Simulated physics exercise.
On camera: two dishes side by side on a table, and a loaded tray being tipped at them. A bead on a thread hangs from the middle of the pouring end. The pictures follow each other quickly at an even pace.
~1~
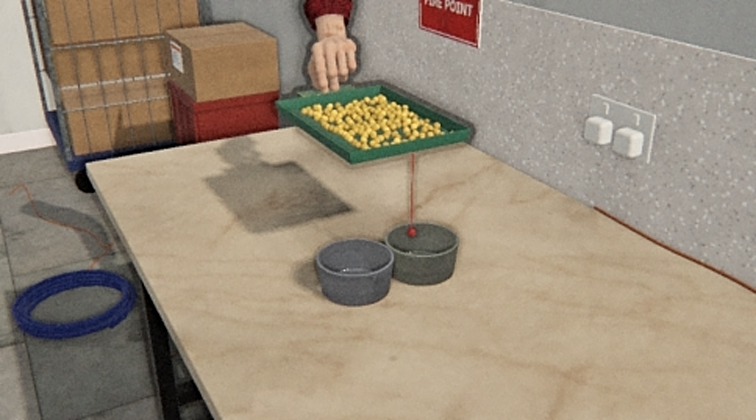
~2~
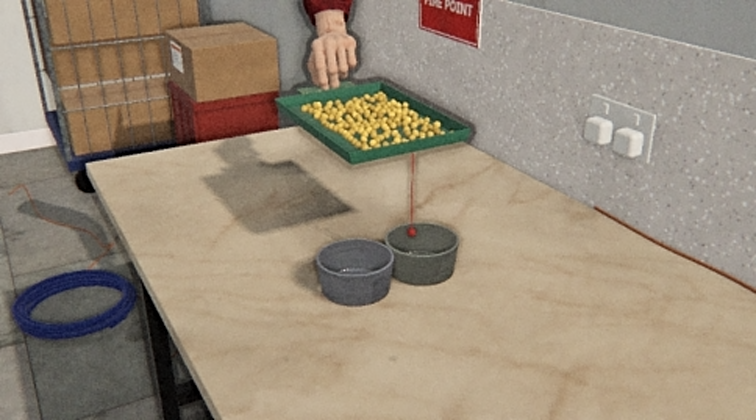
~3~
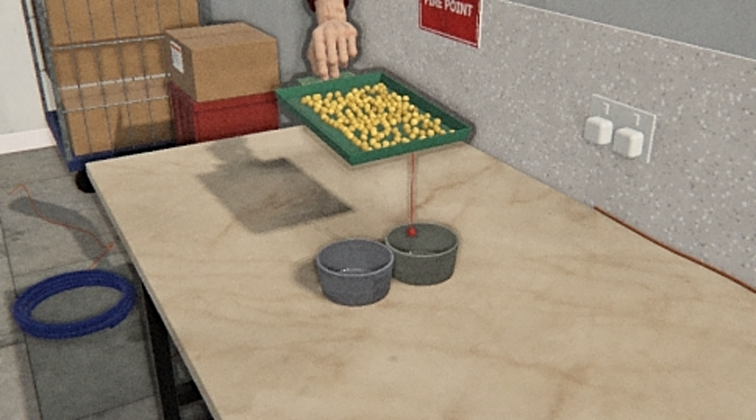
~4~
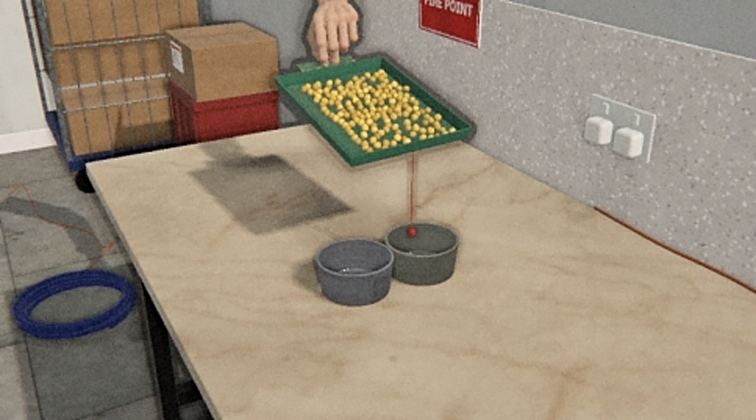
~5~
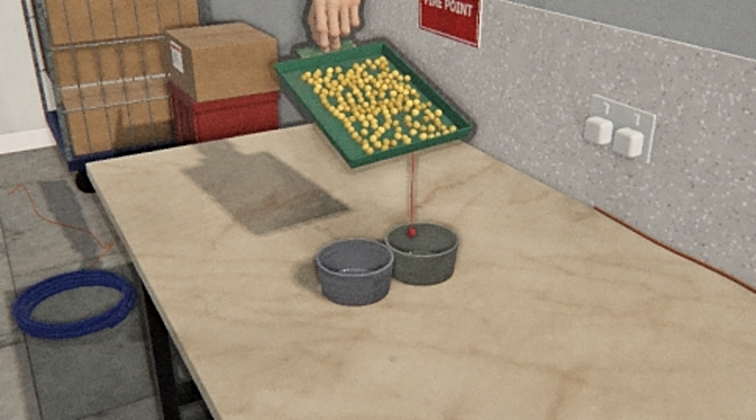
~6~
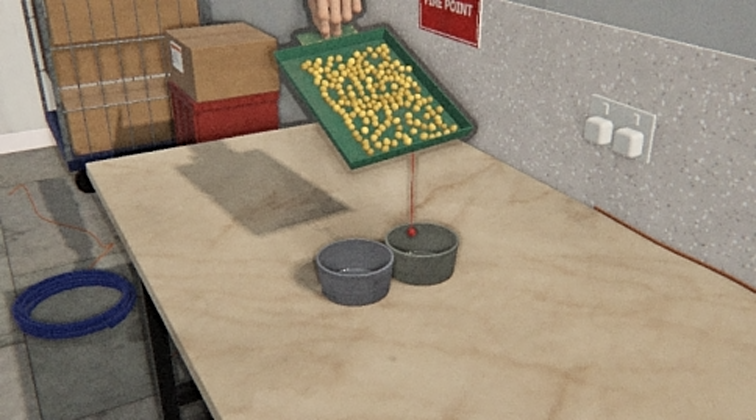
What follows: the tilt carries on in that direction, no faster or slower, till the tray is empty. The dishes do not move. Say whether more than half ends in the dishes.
In the dishes lies only the smaller part of it.
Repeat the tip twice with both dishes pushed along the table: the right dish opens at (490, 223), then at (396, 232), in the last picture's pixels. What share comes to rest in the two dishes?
About 0 and 0 per cent.
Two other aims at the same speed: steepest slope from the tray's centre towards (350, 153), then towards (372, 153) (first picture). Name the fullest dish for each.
First the left-hand dish, then the dish on the left.
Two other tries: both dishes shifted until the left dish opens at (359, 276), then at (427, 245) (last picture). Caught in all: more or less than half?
In turn: Most of it; not half.
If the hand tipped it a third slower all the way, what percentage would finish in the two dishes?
It comes to 30 per cent or so.
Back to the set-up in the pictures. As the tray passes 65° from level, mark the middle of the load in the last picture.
Close to (392, 126).
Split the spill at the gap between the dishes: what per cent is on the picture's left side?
About 20 per cent.
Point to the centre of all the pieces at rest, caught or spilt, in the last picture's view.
At about (410, 308).
Soon, tray tipped steeply; all on the tray.
A while on, tray tipped past a quarter turn; nearly all on the tray; a stray few in the left dish; a small part outside both; a stray few in the air.
Towards the end, tray tipped past a quarter turn; about a quarter in the left dish; a stray few in the right dish; most outside both; a stray few in the air.
Finally, tray tipped past a quarter turn; about a quarter in the left dish; a stray few in the right dish; most outside both.
